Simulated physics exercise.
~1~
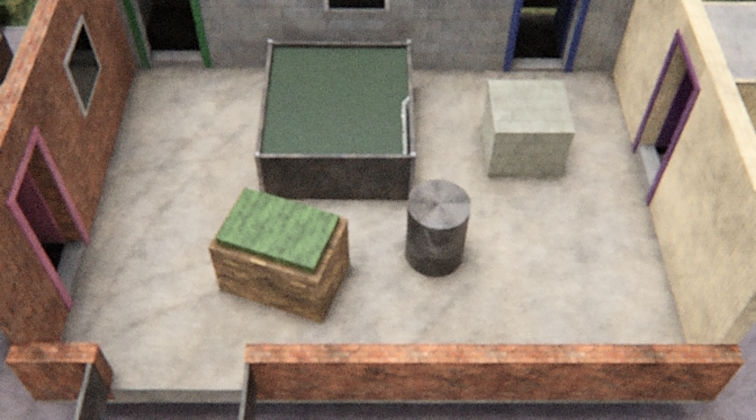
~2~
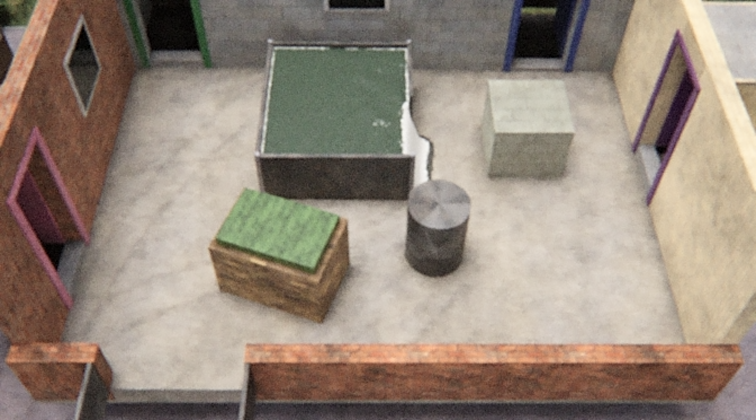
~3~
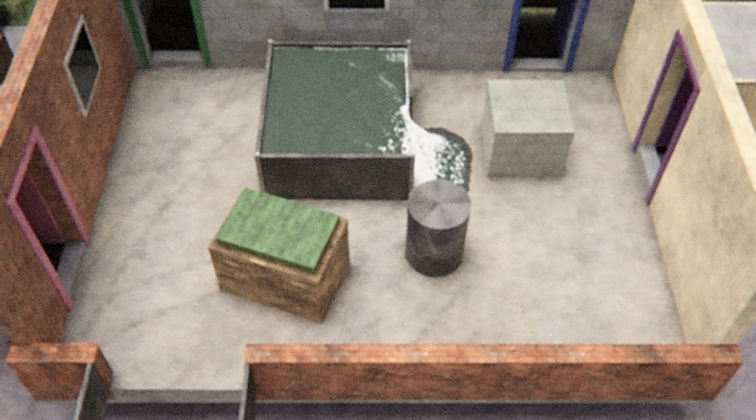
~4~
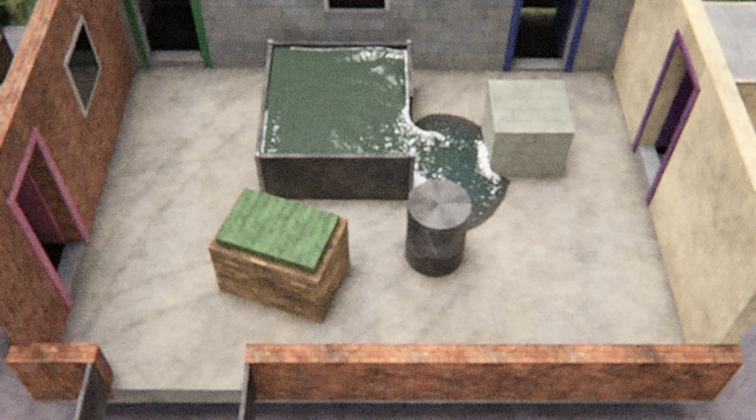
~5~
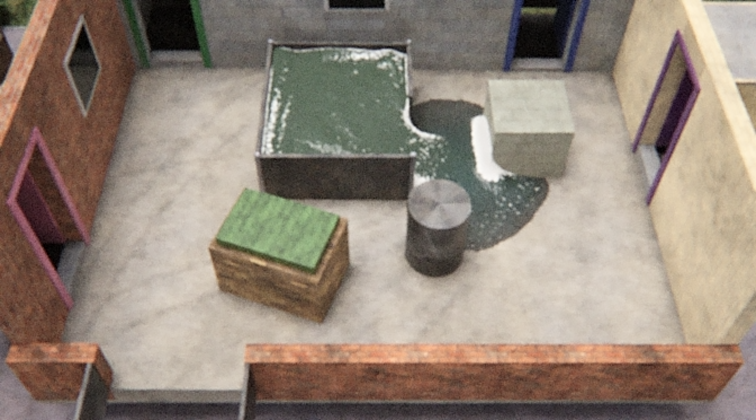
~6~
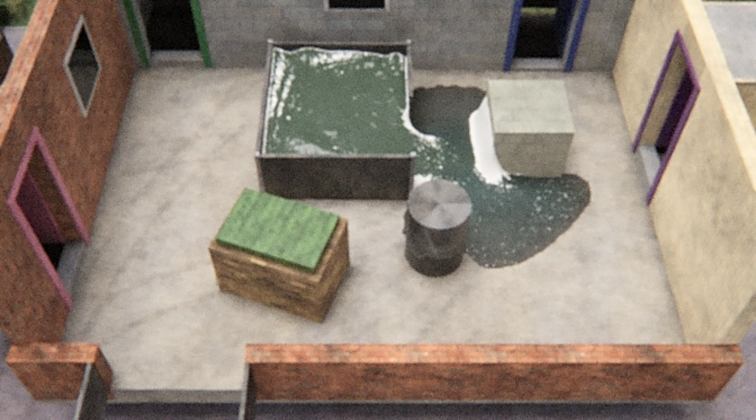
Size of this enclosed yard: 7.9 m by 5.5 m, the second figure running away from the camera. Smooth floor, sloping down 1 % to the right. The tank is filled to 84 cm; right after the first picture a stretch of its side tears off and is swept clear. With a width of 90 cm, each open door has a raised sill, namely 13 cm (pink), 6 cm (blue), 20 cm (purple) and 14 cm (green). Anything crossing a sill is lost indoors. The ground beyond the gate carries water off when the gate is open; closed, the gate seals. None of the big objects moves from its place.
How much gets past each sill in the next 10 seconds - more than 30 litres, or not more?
My prediction: Pink door: Limit not crossed, blue door: Limit crossed, purple door: Limit not crossed, green door: Limit not crossed.
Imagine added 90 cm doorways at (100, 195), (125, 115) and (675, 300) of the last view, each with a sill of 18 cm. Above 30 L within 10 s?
Door 1: Lower; door 2: Lower; door 3: Higher.
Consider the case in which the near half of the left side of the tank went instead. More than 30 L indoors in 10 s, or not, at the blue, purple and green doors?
So blue stays lower, purple stays lower, green tops it.
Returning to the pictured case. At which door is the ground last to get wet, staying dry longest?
I'd say the pink one.
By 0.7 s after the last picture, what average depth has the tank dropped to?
Around 57 cm on average.
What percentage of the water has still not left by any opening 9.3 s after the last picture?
About 94 percent of the water remains.
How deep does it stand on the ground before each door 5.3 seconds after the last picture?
You'd see pink at 4 cm, blue at 15 cm, purple at 15 cm and green at 6 cm.
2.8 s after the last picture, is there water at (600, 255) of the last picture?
By then the spot is drenched.
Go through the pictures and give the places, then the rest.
The first frame shows the tank at (338, 100) is whole and still, 84 cm deep.
In the second frame, the front is at a hidden place, 0.7 m from the gap at (408, 152); 0.3 m2 of floor is under water; 84 cm left at the back of the tank.
In the third frame, the front is at (460, 143), 1.0 m from the gap at (408, 155); 1.1 m2 of floor is under water; 84 cm left at the back of the tank.
In the fourth frame, water pours out at (408, 156) and has run 1.4 m, to (501, 192); typically 12 cm deep outside, 83 cm at the tank's back.
In the fifth frame, the front is at (542, 192), 2.0 m from the gap at (408, 157); 3.5 m2 of floor is under water; 74 cm left at the back of the tank.
In the sixth frame, water pours out at (408, 156) and has run 2.6 m, to (584, 196); typically 6 cm deep outside, 70 cm at the tank's back.
Then, 0.7 s after the last picture water covers 30 % of the floor and is deepest (59 cm) near (485, 164); pink door not reached, blue door 10 cm at the sill, 1 L in, purple door 9 cm at the sill, 0 L in, green door not reached.
Then, 1.5 s after the last picture water covers 40 % of the floor and is deepest (58 cm) near (677, 347); pink door not reached, blue door 10 cm at the sill, 9 L in, purple door 17 cm at the sill, 1 L in, green door not reached.
Then, 2.8 s after the last picture water covers 50 % of the floor and is deepest (34 cm) near (473, 164); pink door not reached, blue door 9 cm at the sill, 19 L in, purple door 12 cm at the sill, 2 L in, green door 4 cm at the sill, 0 L in.
Then, 5.3 s after the last picture water covers 85 % of the floor and is deepest (22 cm) near (669, 373); pink door 4 cm at the sill, 0 L in, blue door 15 cm at the sill, 37 L in, purple door 15 cm at the sill, 3 L in, green door 6 cm at the sill, 0 L in.
Then, 9.3 s after the last picture water covers 95 % of the floor and is deepest (16 cm) near (680, 360); pink door 8 cm at the sill, 0 L in, blue door 14 cm at the sill, 154 L in, purple door 11 cm at the sill, 3 L in, green door 6 cm at the sill, 0 L in.
